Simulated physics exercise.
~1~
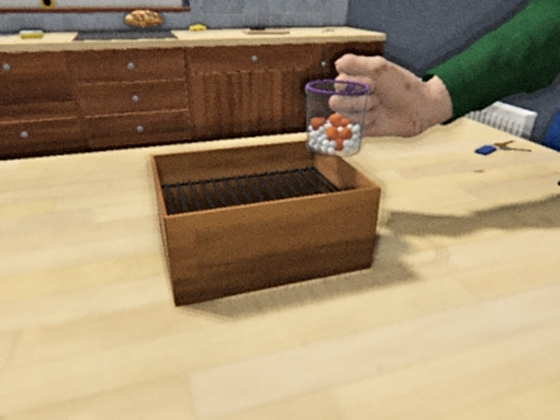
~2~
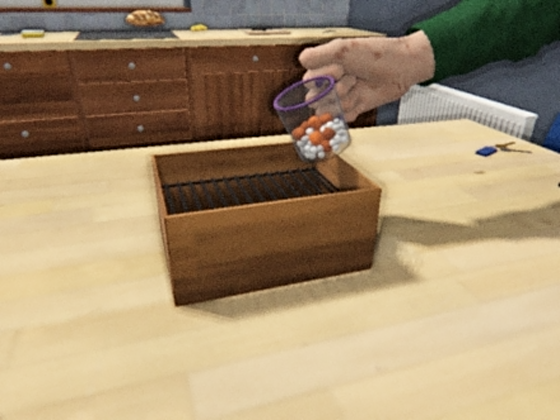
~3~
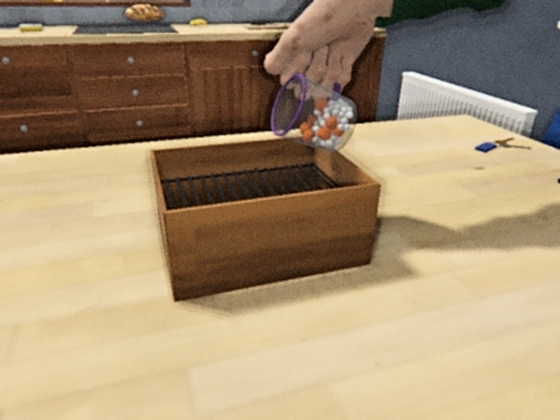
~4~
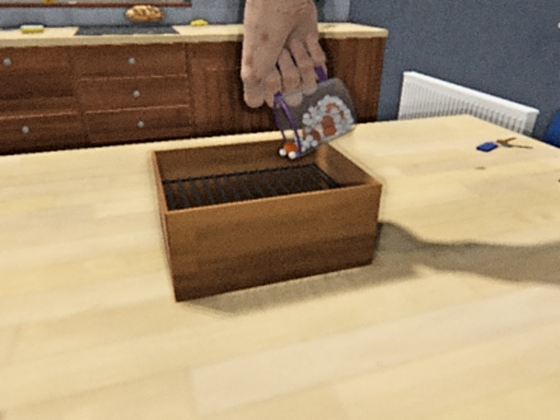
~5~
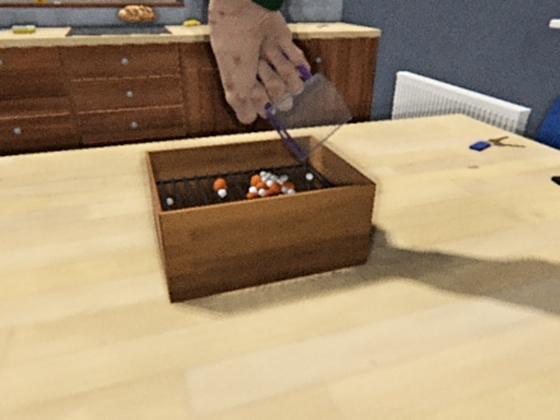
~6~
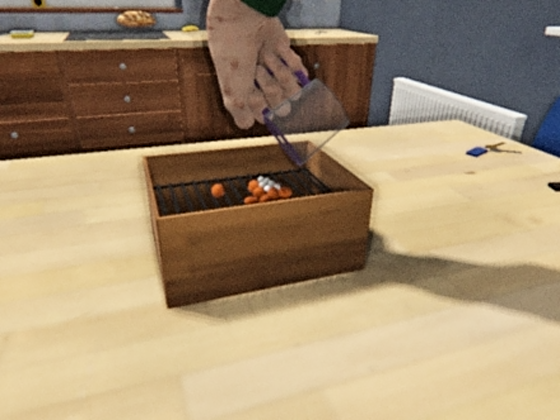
On a wooden table in a kitchen, a hand moved a clear cup of white and orange pieces left over an open box and tipped it out onto the wires inside, where the orange ones stayed on top while most white ones dropped through.
